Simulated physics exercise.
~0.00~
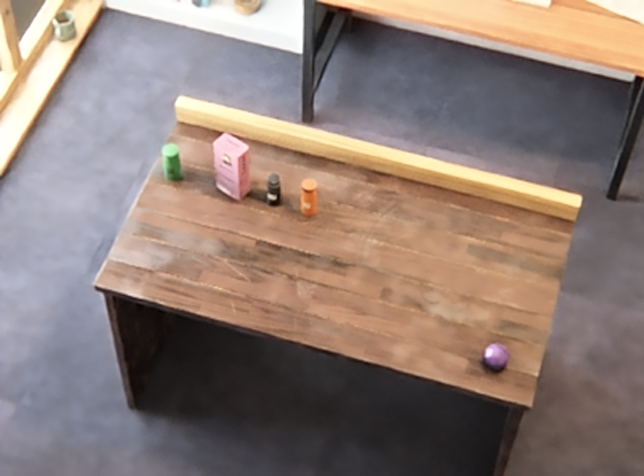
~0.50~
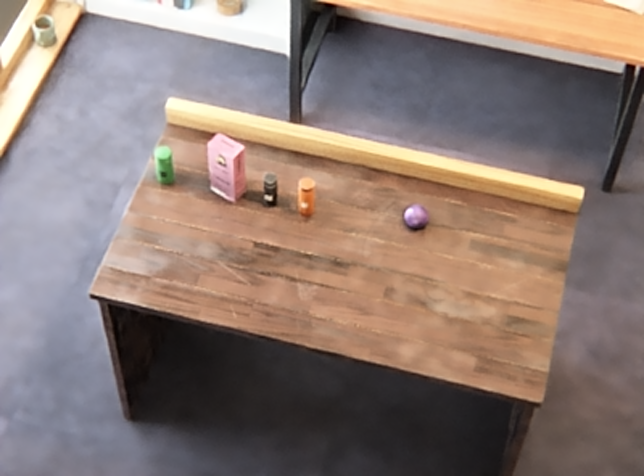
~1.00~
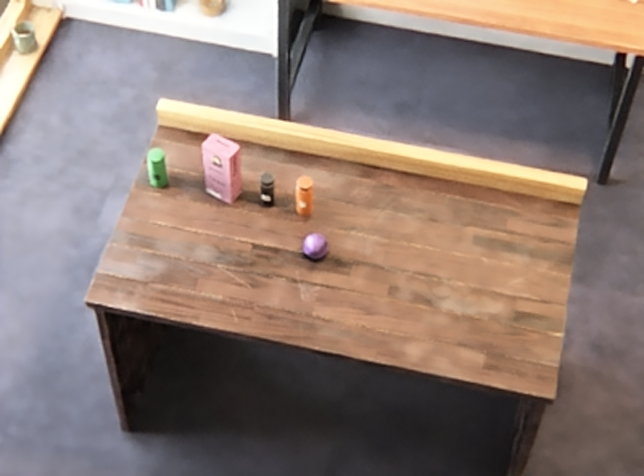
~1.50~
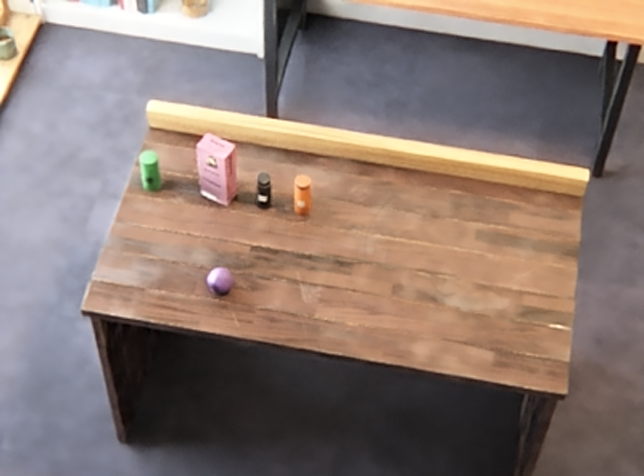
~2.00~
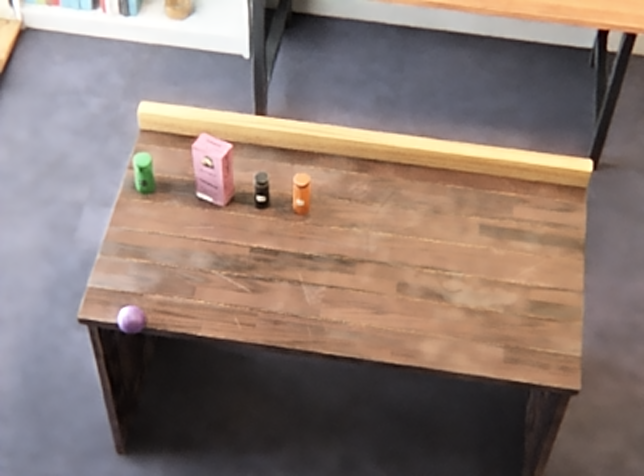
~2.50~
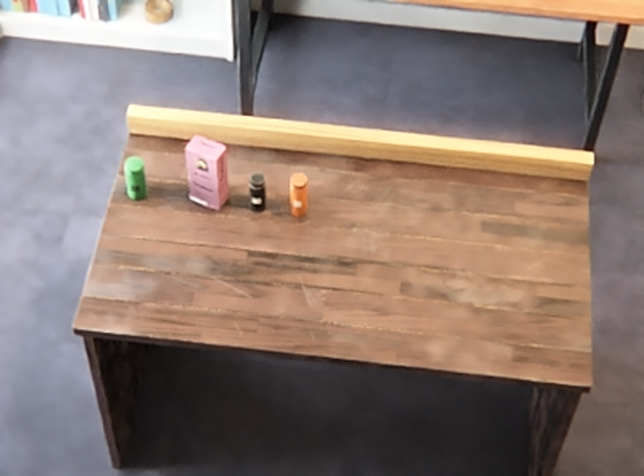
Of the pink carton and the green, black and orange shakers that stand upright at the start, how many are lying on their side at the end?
None of them are lying on their side at the end. The carton and all three shakers are still upright.
